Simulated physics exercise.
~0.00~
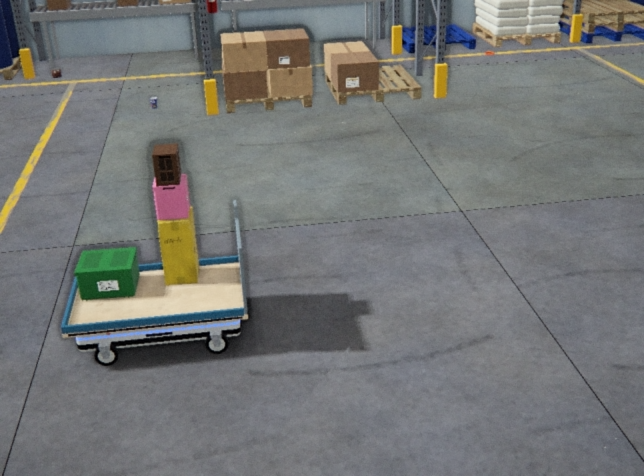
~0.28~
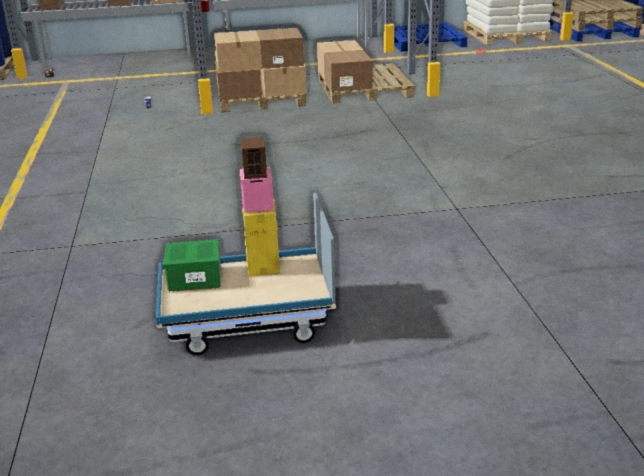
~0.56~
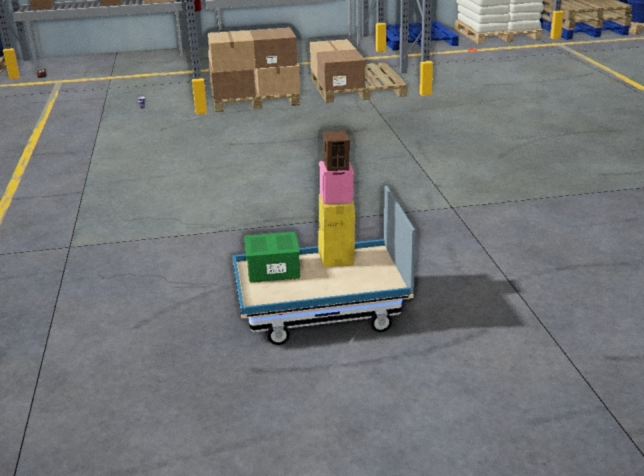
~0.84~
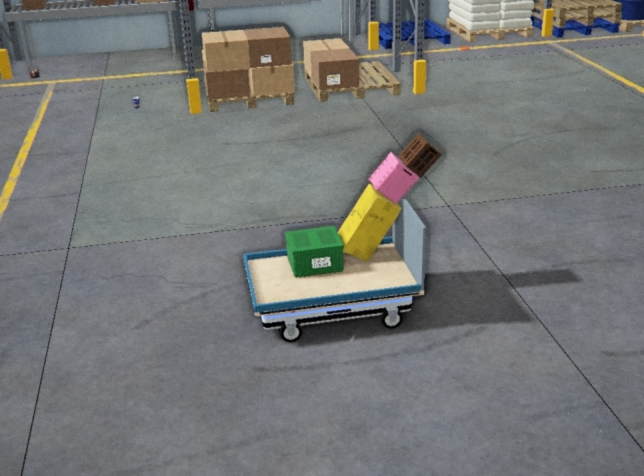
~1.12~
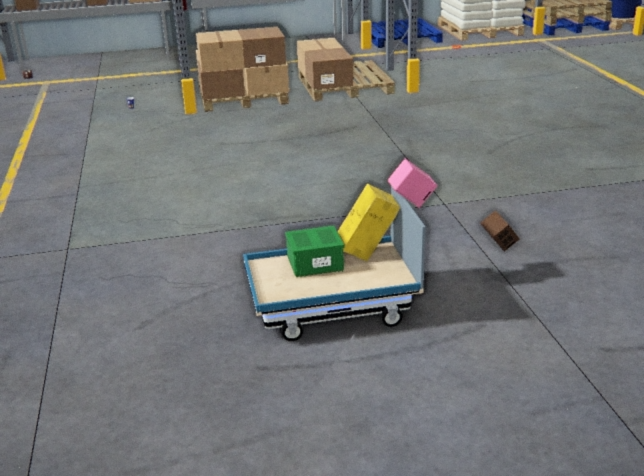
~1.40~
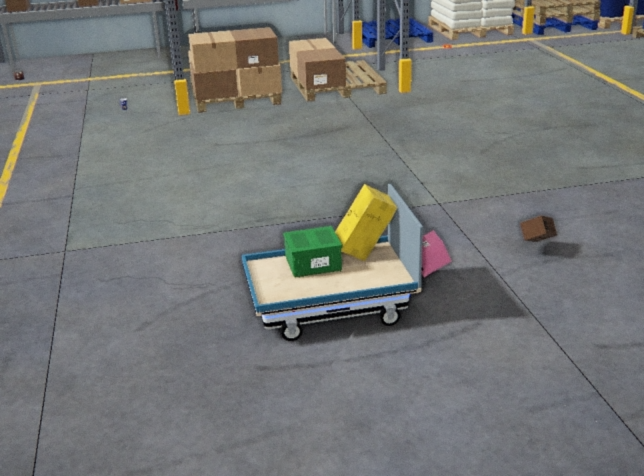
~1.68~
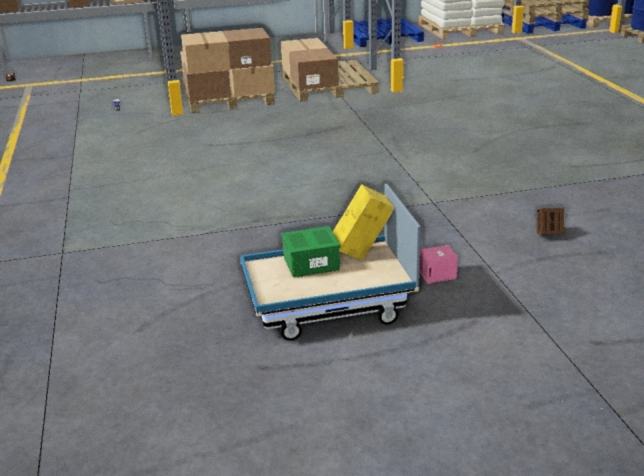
A flat cart rolls to the right across a warehouse floor, carrying a green tote at its left and a stack made of a tall yellow box, a pink tote and a brown crate. As the cart comes to a halt, the stack tips right toward the upright board at its front. The yellow box leans against the board while the pink tote and brown crate pitch over it. The crate lands farther out to the right, and the pink tote drops just beyond the board. The cart ends at rest with the green tote and the slanted yellow box still aboard.
